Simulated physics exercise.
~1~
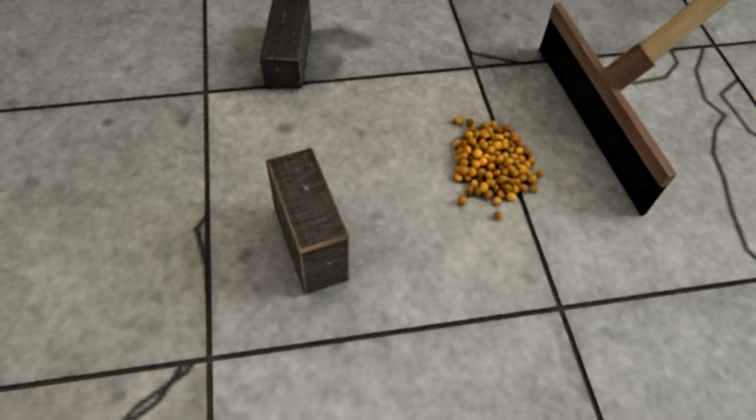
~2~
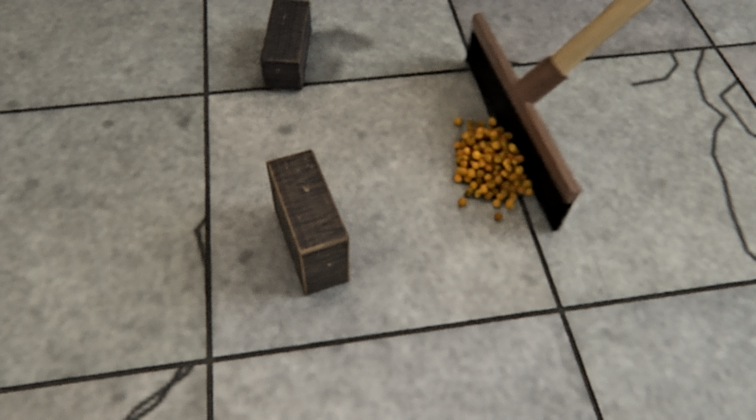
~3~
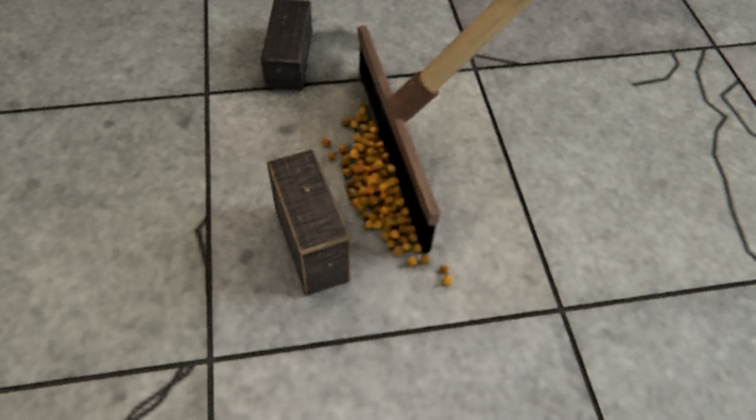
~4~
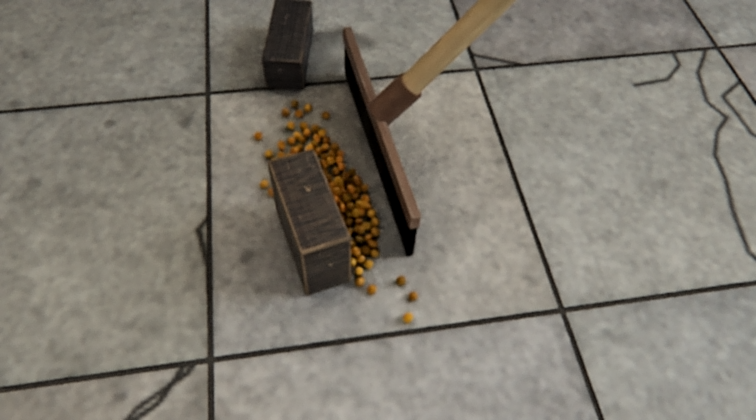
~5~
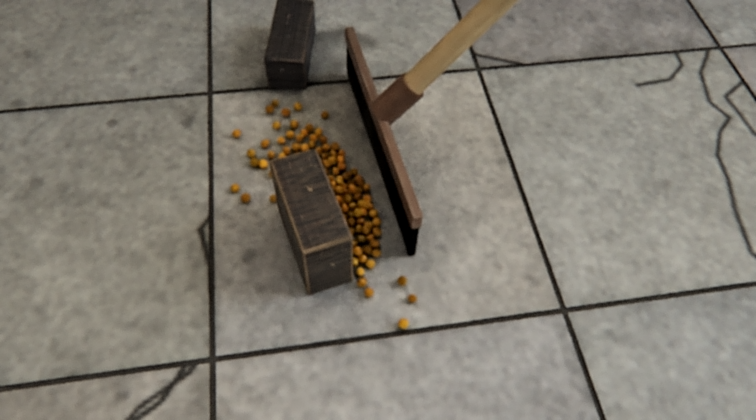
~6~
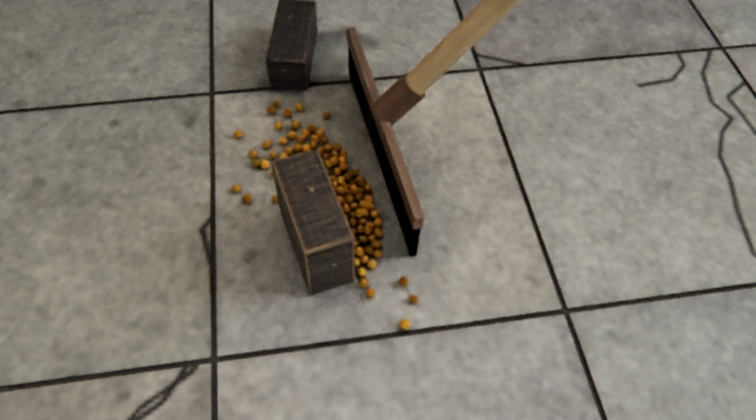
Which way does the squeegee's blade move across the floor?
The blade moves to the left, pushing the kernels toward the dark blocks.
